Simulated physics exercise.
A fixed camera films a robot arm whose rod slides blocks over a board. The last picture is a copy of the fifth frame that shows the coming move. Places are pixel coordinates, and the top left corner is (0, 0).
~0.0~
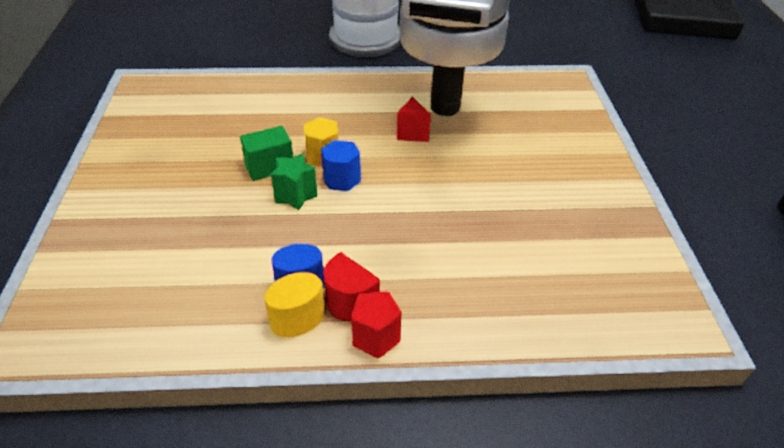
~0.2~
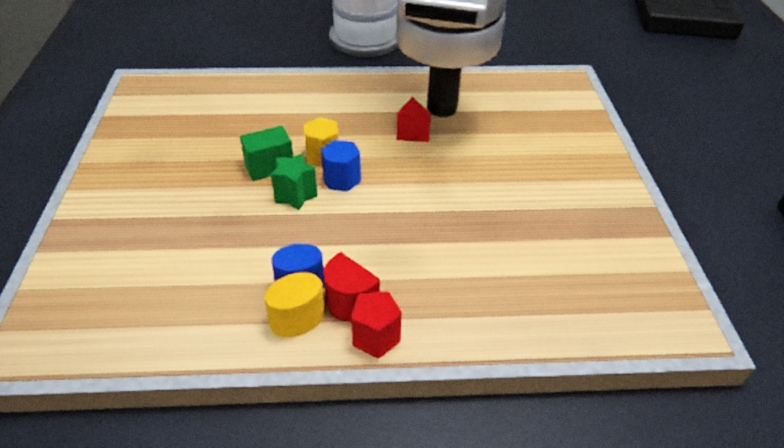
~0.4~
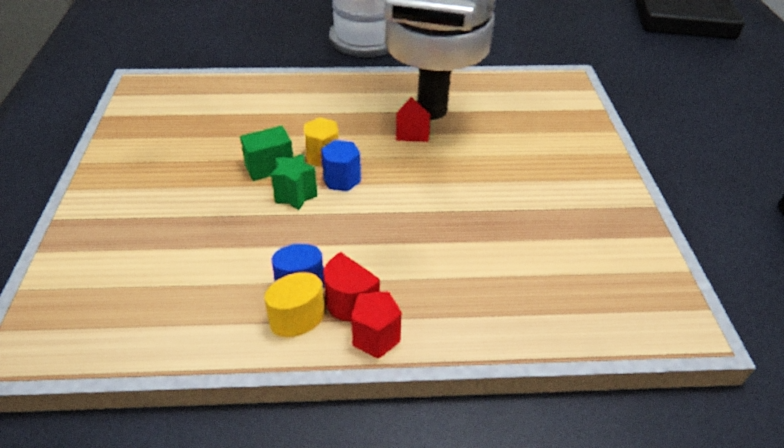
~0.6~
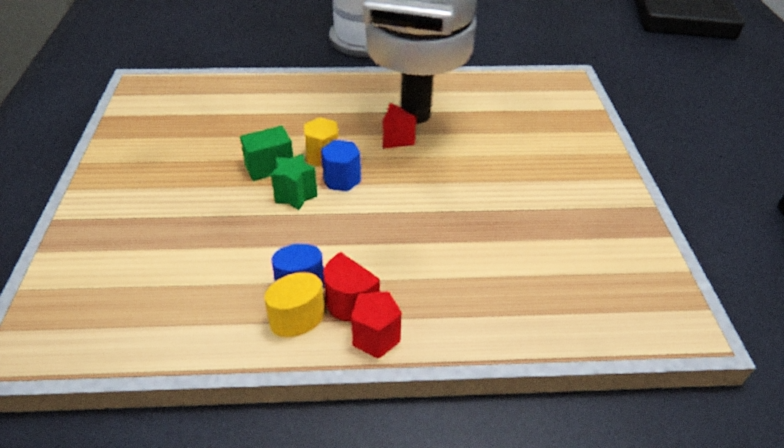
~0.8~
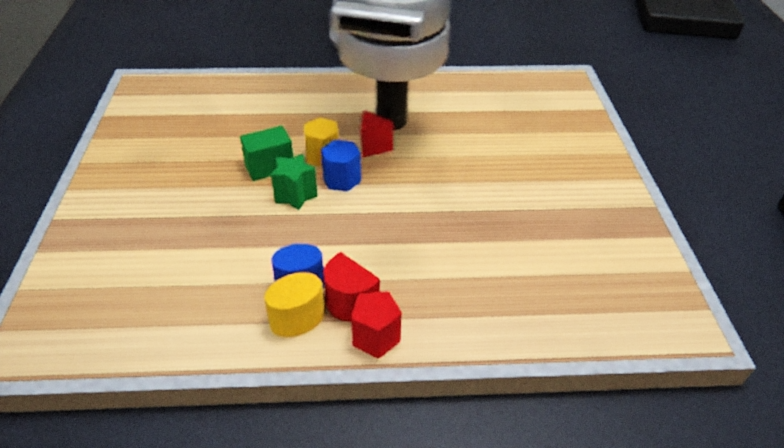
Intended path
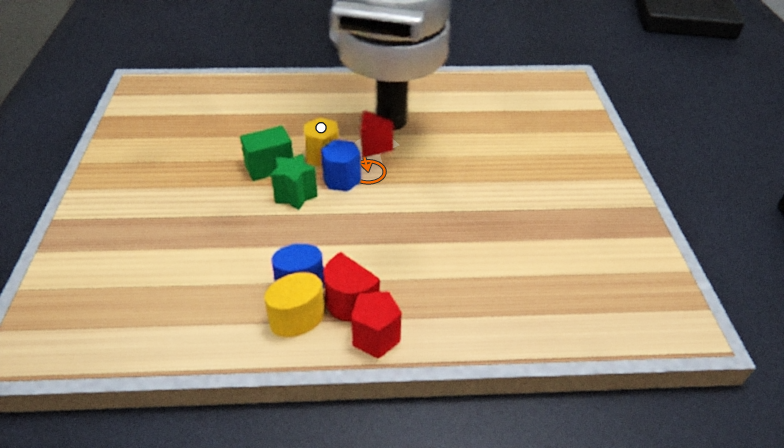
A black rod hanging from a white and silver robot arm moves left near the far edge of a striped wooden board, seen from a fixed view above its near side. Green, yellow and blue blocks cluster at upper left, with blue, yellow and red ones grouped lower down. The rod reaches a small red block and pushes it a short way left, turning it slightly, toward the upper cluster.
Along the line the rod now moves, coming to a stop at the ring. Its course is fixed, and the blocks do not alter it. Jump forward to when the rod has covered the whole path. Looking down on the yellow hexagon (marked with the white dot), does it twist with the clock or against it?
Answer: Clockwise.
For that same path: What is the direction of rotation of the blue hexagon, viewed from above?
My answer: Anticlockwise.
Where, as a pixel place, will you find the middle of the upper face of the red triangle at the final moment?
At the end it should sit near (339, 140).
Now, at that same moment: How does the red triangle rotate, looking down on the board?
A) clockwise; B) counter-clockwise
The one that fits is A, clockwise.
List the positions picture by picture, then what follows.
In the first picture, rod tip (445, 108); block tops, green star-shaped block (292, 166); yellow hexagon (321, 128); blue hexagon (341, 151); red triangle (414, 107).
In the second picture, rod (442, 109); blocks unchanged.
In the third picture, rod (432, 112); blocks unchanged.
In the fourth picture, rod (415, 116); red triangle (397, 113).
In the fifth picture, rod (391, 122); green star-shaped block (292, 166); yellow hexagon (321, 128); blue hexagon (341, 151); red triangle (373, 120).
Path on the board, from (391, 137) via (373, 145) and (364, 157), ending at (368, 172); the dot is on the yellow hexagon.
Halfway along, rod (365, 135); yellow hexagon (317, 128); blue hexagon (339, 152); red triangle (345, 133).
At the end, rod (368, 156); green star-shaped block in place; yellow hexagon (315, 129), turned 20° clockwise; blue hexagon (331, 160), turned 30° anticlockwise; red triangle (339, 140), turned 40° clockwise.
